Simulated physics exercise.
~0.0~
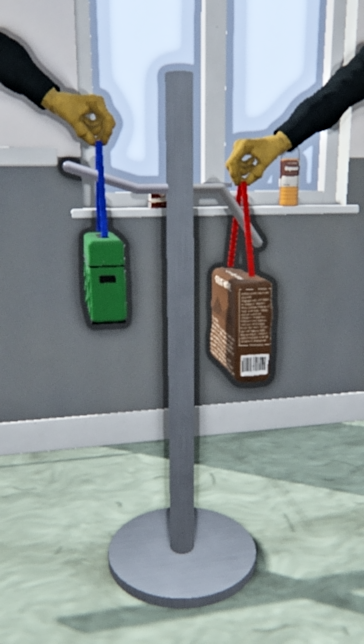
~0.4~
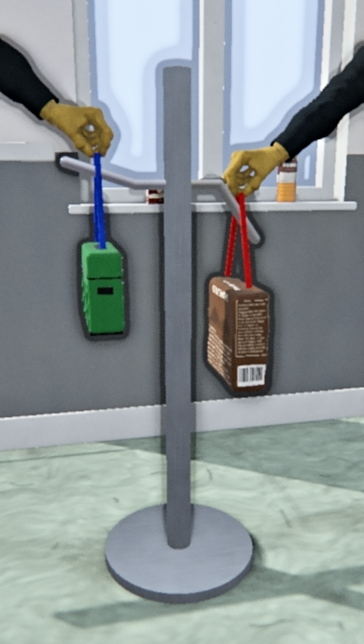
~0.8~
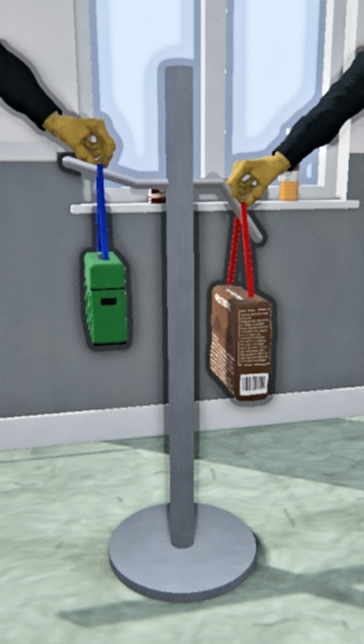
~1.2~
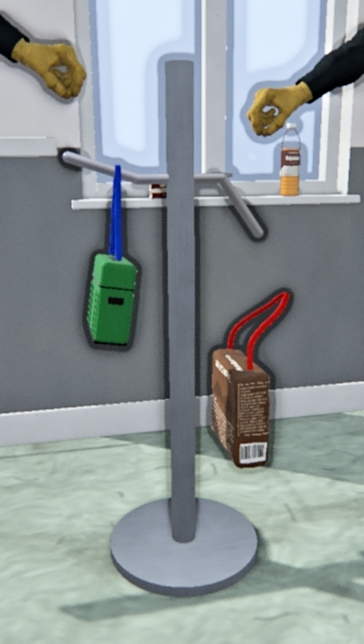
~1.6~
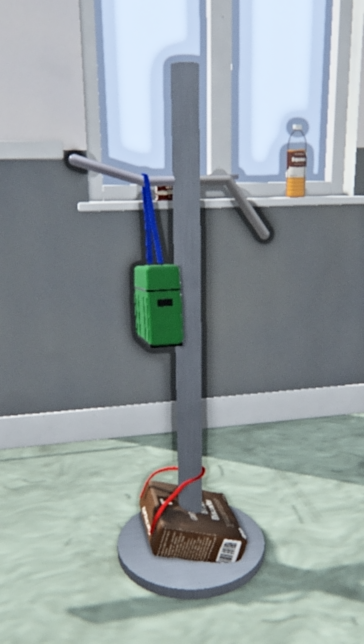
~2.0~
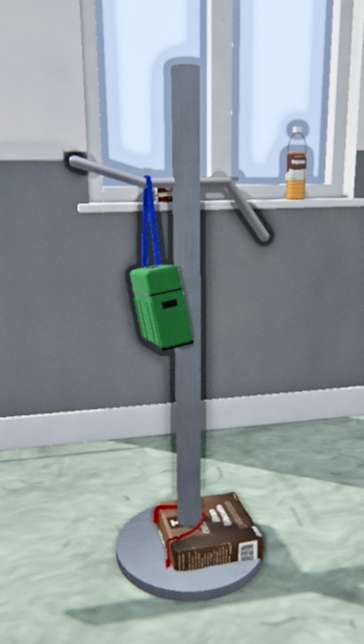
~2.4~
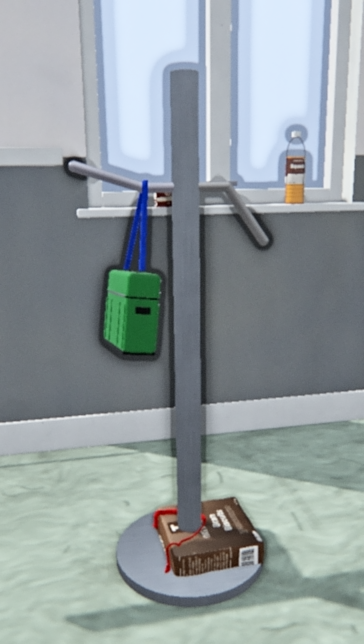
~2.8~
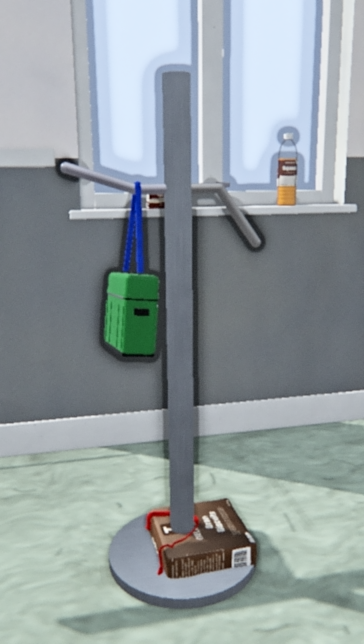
A green case on a blue loop and a brown bag on a red loop are lowered by two gloved hands toward the arms of a grey coat stand, in front of a window. The hands let go and draw back, and the brown bag drops away from the right peg while the green case stays hanging on the left. The bag lands on its side on the round base, its red loop slumping beside the pole. Meanwhile the case slides in toward the pole, tilting, then swings back a little to the left. It ends still hanging from the left peg, with the bag lying below.
